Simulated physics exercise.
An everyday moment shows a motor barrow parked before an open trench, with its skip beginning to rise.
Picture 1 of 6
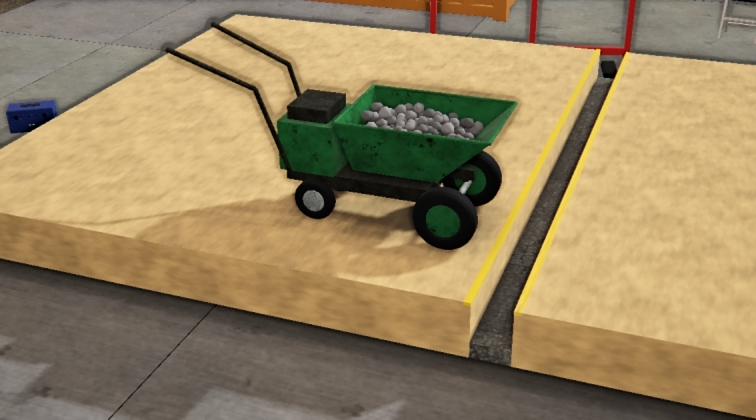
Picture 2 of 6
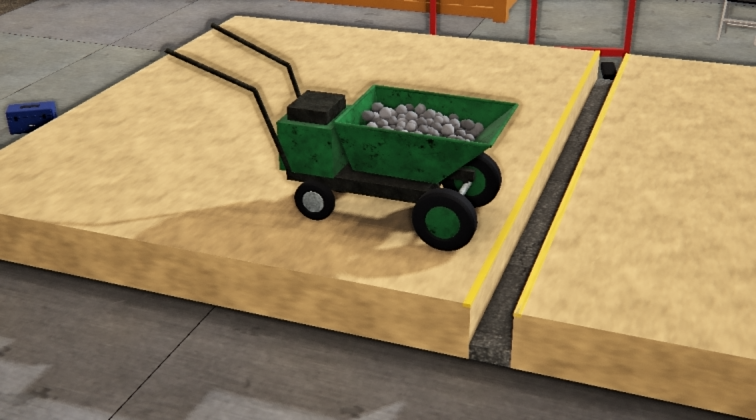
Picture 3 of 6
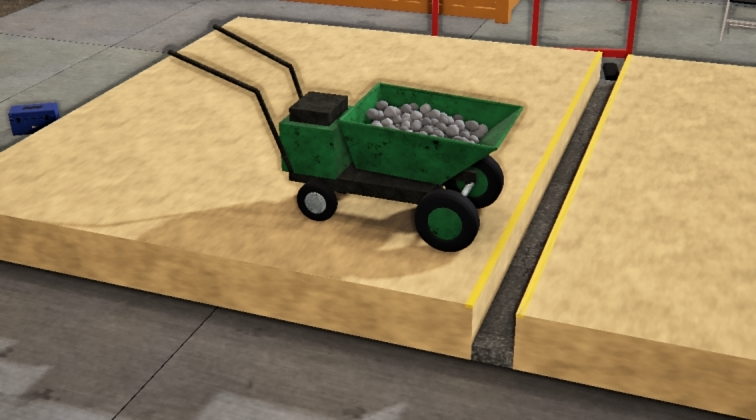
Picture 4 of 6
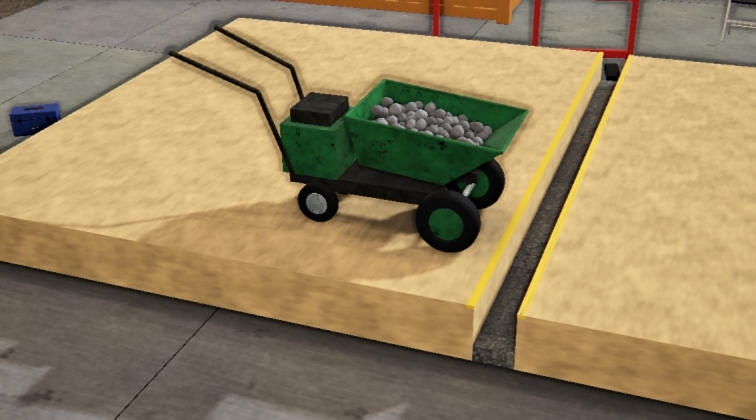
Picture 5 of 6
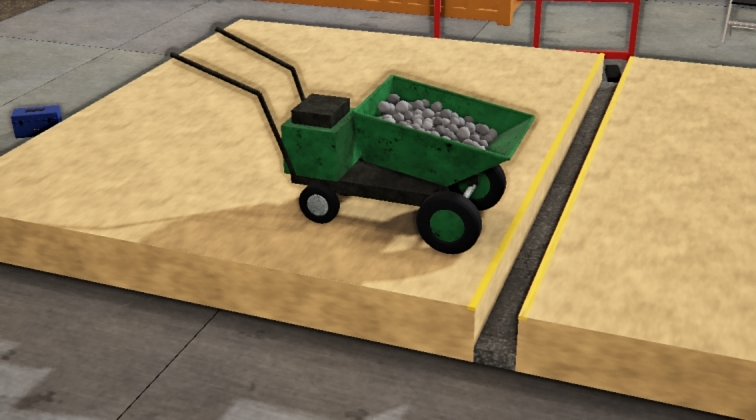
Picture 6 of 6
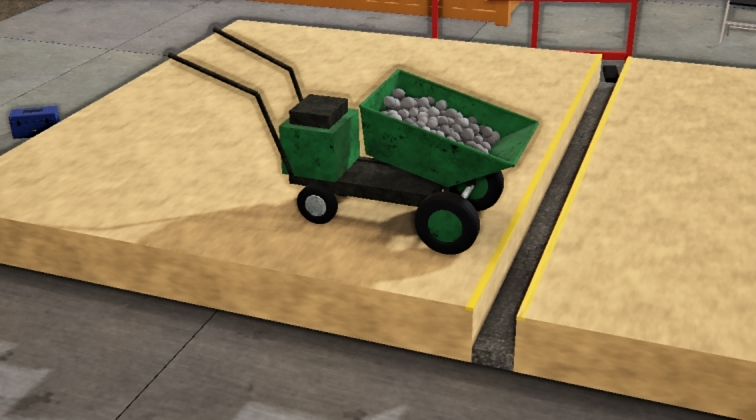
A green motor barrow loaded with round grey cobbles stands on a pale, sandy-coloured platform in a workshop-like space, seen from above and to one side. Its black handles reach back to the left, a narrow, dark, yellow-edged trench lies just to its right, and a small blue box sits at far left. The skip stays level at first, then slowly tilts forward to the right, its rear rising, while the wheels stay in place and the view shifts very slightly.
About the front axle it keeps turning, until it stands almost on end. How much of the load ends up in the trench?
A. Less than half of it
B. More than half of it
Less than half of it (A).
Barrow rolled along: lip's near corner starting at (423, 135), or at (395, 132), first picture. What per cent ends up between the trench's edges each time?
The share would be near 80 percent, and then near 60 percent.
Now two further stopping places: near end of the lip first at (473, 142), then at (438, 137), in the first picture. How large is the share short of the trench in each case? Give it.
0 % and 0 %.
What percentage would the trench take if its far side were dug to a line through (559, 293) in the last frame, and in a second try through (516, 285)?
Lab note: Case 1 around 40 %, case 2 0 %.
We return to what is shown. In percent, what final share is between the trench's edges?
About 0 per cent.
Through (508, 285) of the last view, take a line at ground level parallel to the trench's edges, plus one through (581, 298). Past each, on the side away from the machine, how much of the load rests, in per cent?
Result, first then second: 80 %, 50 %.
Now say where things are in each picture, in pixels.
The first frame shows lip of the skip near (489, 144), level; top of the load near (411, 125), round cobbles; first edge of the trench near (481, 275); far edge near (530, 284), the trench under half as wide as the skip, and about as deep as wide.
The second frame shows lip of the skip near (490, 146), level; top of the load near (411, 126).
The third frame shows lip of the skip near (495, 149), tipped barely; top of the load near (416, 126).
The fourth frame shows lip of the skip near (501, 153), tipped a little; top of the load near (412, 121).
The fifth frame shows lip of the skip near (508, 159), tipped a little; top of the load near (409, 116).
The sixth frame shows lip of the skip near (513, 166), tipped clearly; top of the load near (403, 114); first edge of the trench near (484, 280); far edge near (532, 288).
Shortly afterwards, skip tipped steeply; the whole lot in the skip.
Next, skip tipped right over; near half in the skip; near half beyond it; only a few falling.
Some moments later, skip tipped right over; near a quarter in the skip; the bulk beyond it.
In the end, skip tipped right over; near a quarter in the skip; none at all in or heaped over the trench; the bulk beyond it.
